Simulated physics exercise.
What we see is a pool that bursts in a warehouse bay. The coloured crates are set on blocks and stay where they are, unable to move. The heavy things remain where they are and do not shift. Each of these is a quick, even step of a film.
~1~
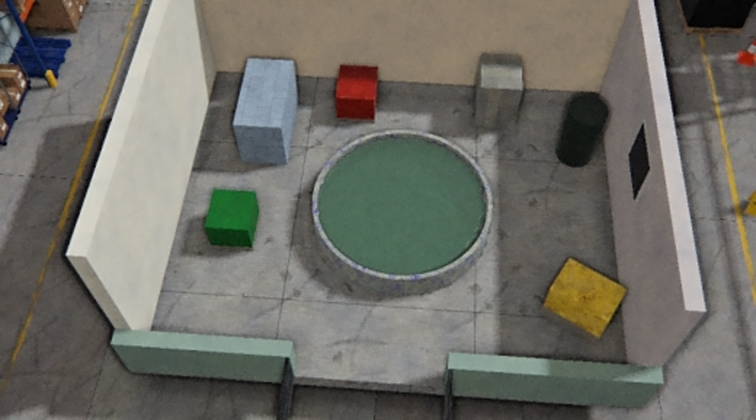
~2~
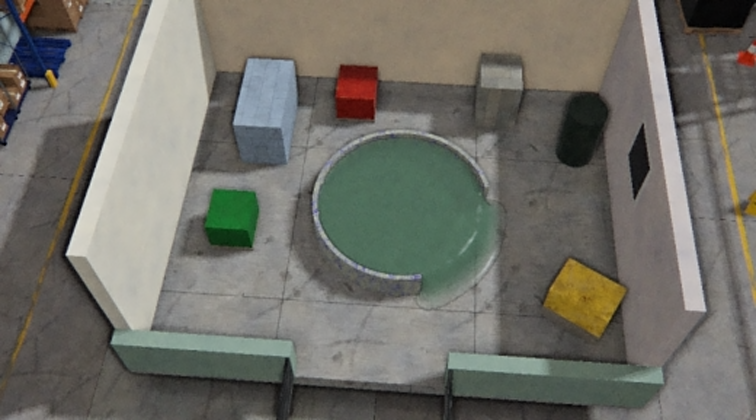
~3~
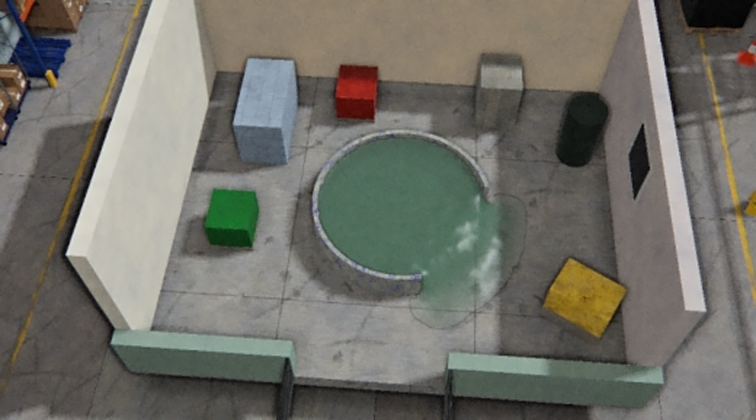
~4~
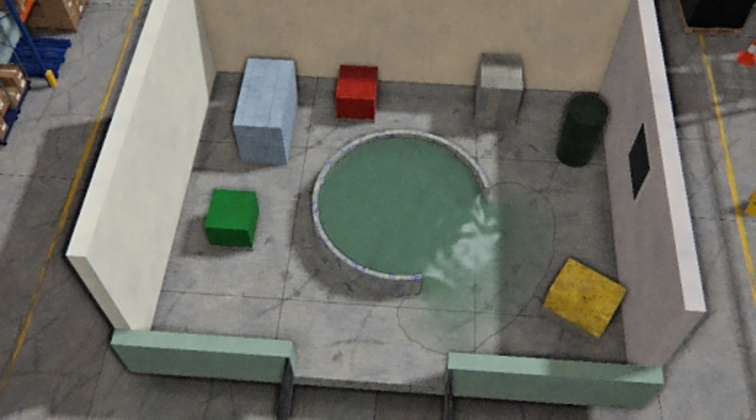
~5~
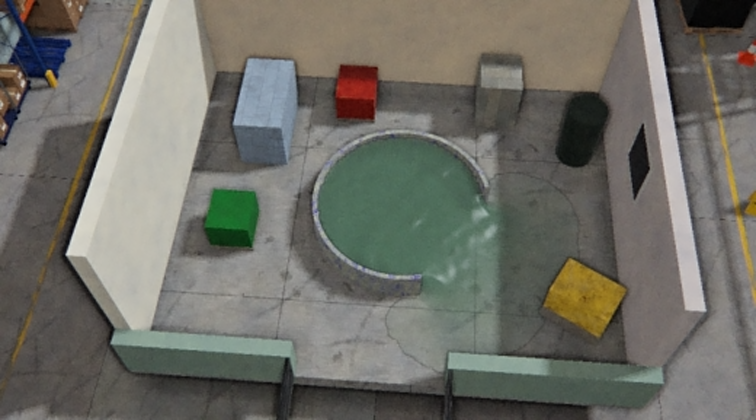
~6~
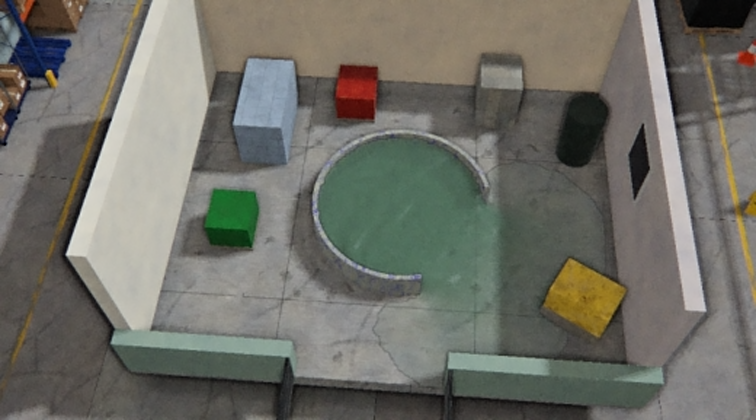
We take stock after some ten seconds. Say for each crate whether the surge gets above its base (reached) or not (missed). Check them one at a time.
The yellow crate is not saved. The green crate is saved. The red crate is not saved.
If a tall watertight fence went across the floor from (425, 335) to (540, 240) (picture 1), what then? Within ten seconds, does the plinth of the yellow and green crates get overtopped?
Result - yellow crate: Not flooded; green crate: Not flooded.
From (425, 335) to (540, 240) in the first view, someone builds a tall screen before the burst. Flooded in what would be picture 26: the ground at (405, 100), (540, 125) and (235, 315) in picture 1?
The first point comes out unwetted, the next inundated, the last inundated.
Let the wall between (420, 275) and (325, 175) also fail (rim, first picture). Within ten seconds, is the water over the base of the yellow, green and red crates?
Result: Yellow crate is left untouched, green crate gets overtopped, red crate gets overtopped.
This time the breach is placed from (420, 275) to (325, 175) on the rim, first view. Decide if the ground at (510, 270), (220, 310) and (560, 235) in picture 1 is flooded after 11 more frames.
Spot one: Spared by the leak. Spot two: Reached by the flood. Spot three: Spared by the leak.
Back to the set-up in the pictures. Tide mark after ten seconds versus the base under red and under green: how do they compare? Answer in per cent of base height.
180 and 80 per cent, in that order.
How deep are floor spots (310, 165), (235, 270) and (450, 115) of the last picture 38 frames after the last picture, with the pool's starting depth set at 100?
In order: 0, 6, 6 %.
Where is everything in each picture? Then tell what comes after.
Still water in the pool at (402, 203), in the first frame.
Water pours out at (474, 254) and has run to (425, 304), in the second frame.
The front is at (512, 201), out from the gap at (473, 255), in the third frame.
The front is at (529, 193), out from the gap at (473, 256), in the fourth frame.
The front is at (565, 204), out from the gap at (473, 256), in the fifth frame.
Water pours out at (473, 256) and has run to (587, 203), in the sixth frame.
A moment on, water covers 25 % of the floor; the yellow crate water round its plinth, the green crate not reached, the red crate not reached.
Next, water covers 25 % of the floor; the yellow crate water round its plinth, the green crate not reached, the red crate not reached.
Then, water covers 45 % of the floor; the yellow crate water round its plinth, the green crate not reached, the red crate not reached.
Later, water covers 75 % of the floor; the yellow crate water round its plinth, the green crate water round its plinth, the red crate water round its plinth.
In the end, water covers 100 % of the floor; the yellow crate was topped, the green crate stayed above the water, the red crate was topped.
